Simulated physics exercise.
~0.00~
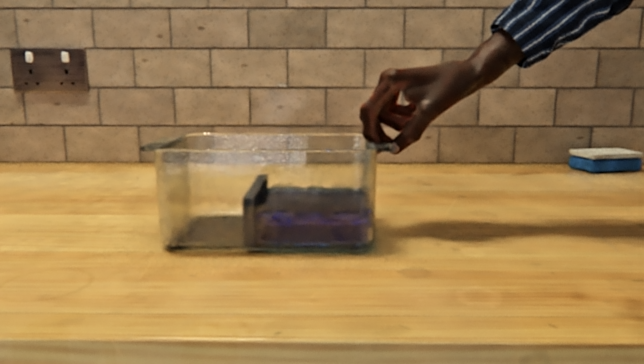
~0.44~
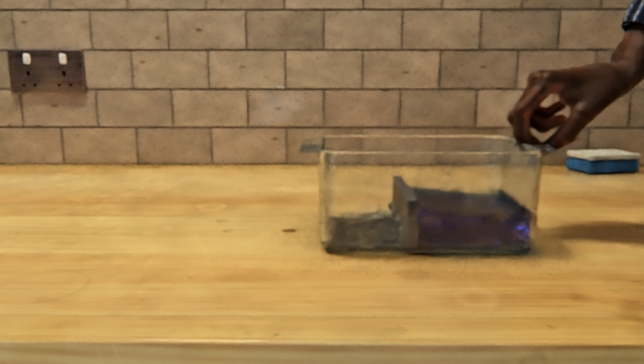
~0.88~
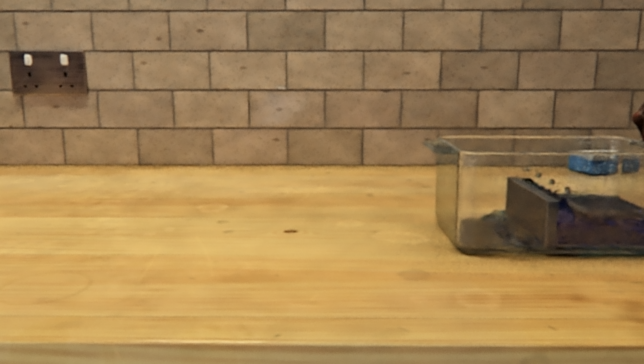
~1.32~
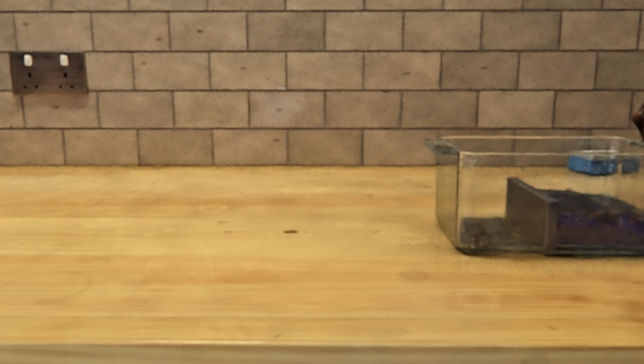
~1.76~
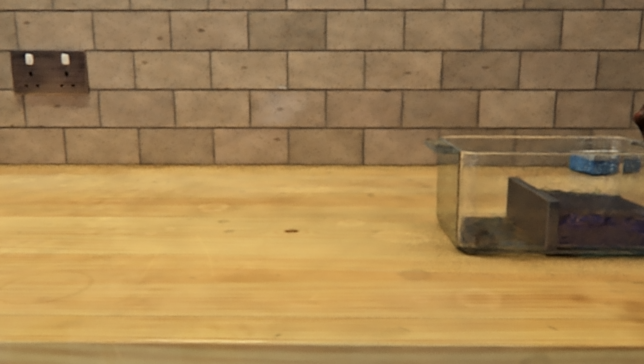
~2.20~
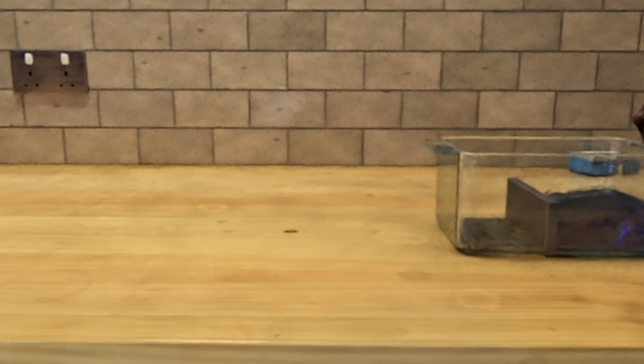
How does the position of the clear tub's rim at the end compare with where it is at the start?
At the start the rim is left of centre, well away from the sponge, while at the end it is far over to the right, with the tub in front of the sponge and reaching the edge of the view.
